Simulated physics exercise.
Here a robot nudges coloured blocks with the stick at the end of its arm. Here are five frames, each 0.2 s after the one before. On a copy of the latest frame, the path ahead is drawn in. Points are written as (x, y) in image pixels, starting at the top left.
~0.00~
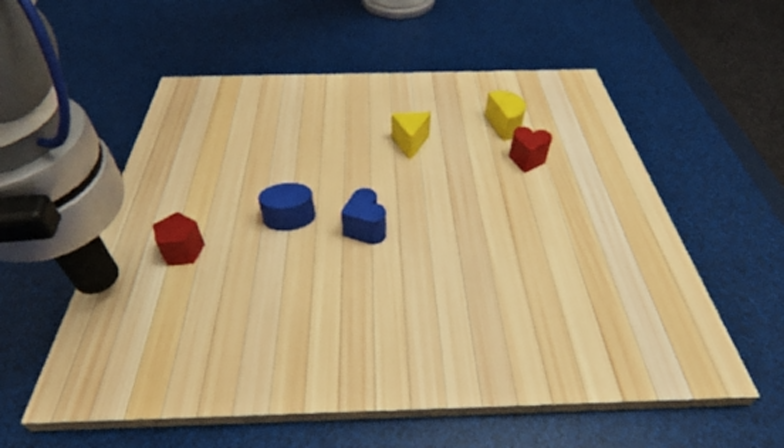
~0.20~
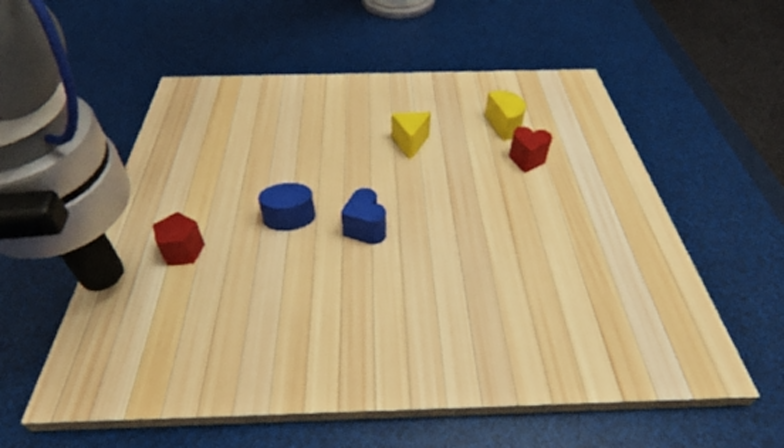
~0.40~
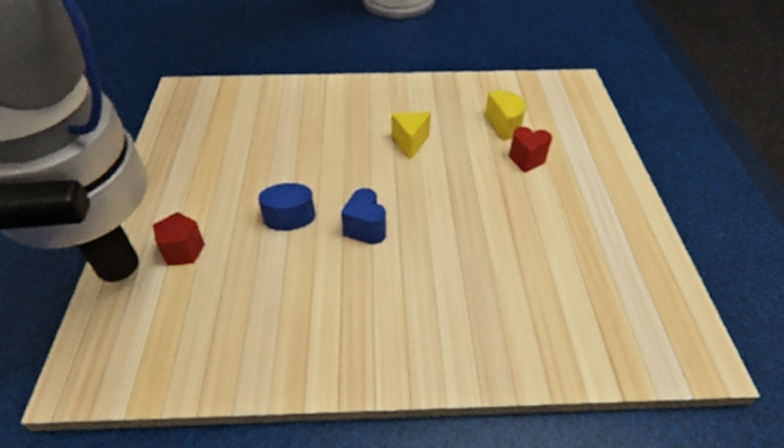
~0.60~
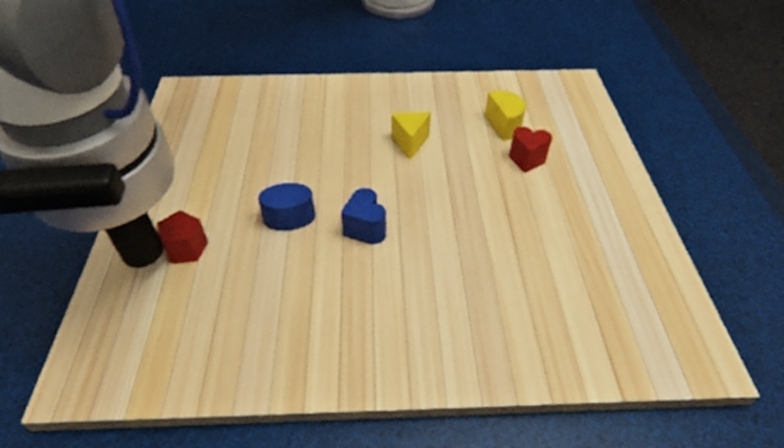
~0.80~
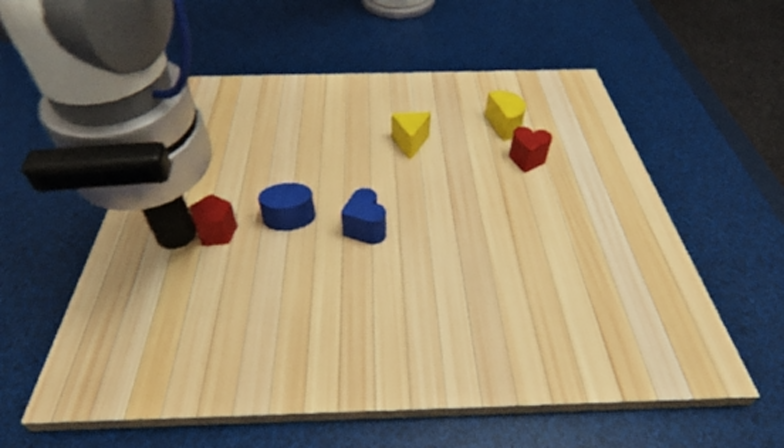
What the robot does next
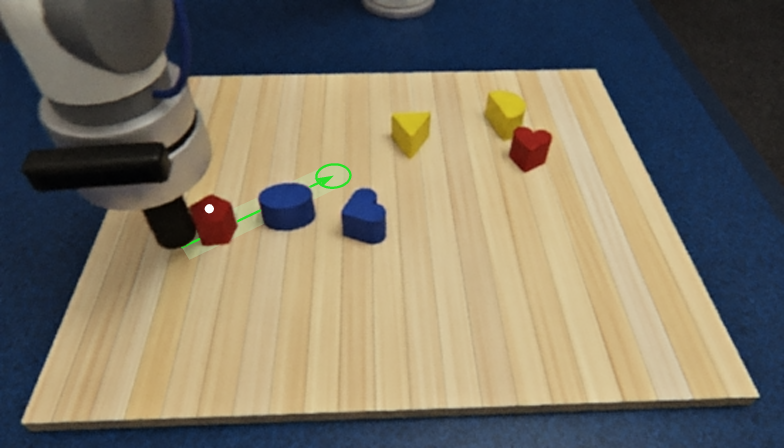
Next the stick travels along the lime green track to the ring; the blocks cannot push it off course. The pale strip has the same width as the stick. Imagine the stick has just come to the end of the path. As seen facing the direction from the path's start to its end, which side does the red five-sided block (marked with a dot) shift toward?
It slides leftward.
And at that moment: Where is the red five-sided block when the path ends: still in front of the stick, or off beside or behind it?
When the path is over, you would find the red five-sided block still in front of the stick.
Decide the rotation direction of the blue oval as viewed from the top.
The turn is clockwise.
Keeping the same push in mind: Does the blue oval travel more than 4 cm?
I expect so.
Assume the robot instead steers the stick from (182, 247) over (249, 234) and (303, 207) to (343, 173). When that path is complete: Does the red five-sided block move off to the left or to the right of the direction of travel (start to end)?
Over to the left.
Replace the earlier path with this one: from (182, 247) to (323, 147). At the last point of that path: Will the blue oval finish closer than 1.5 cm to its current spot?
It seems not.
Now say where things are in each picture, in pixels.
Stick's lower end at (98, 278); red five-sided block at (173, 228); blue oval at (285, 195); blue heart-shaped block at (365, 205), in the first picture.
Stick at (103, 275); blocks still, in the second picture.
Stick at (118, 266); blocks still, in the third picture.
Stick at (143, 252); red five-sided block at (177, 226), in the fourth picture.
Stick at (177, 235); red five-sided block at (209, 209); blue oval at (285, 195); blue heart-shaped block at (365, 205), in the fifth picture.
Drawn move, from (182, 247) directly to (333, 176); the dot is on the red five-sided block.
On the path given first. One third of the way, stick at (234, 208); red five-sided block at (263, 181), turned 15° anticlockwise; blue oval at (306, 190), turned 30° clockwise.
Two thirds of the way, stick at (285, 185); red five-sided block at (308, 156), turned 35° anticlockwise; blue oval at (321, 184), turned 75° clockwise.
At the end, stick at (332, 163); red five-sided block at (351, 133), turned 50° anticlockwise; blue oval at (336, 180), turned 125° clockwise; blue heart-shaped block still.
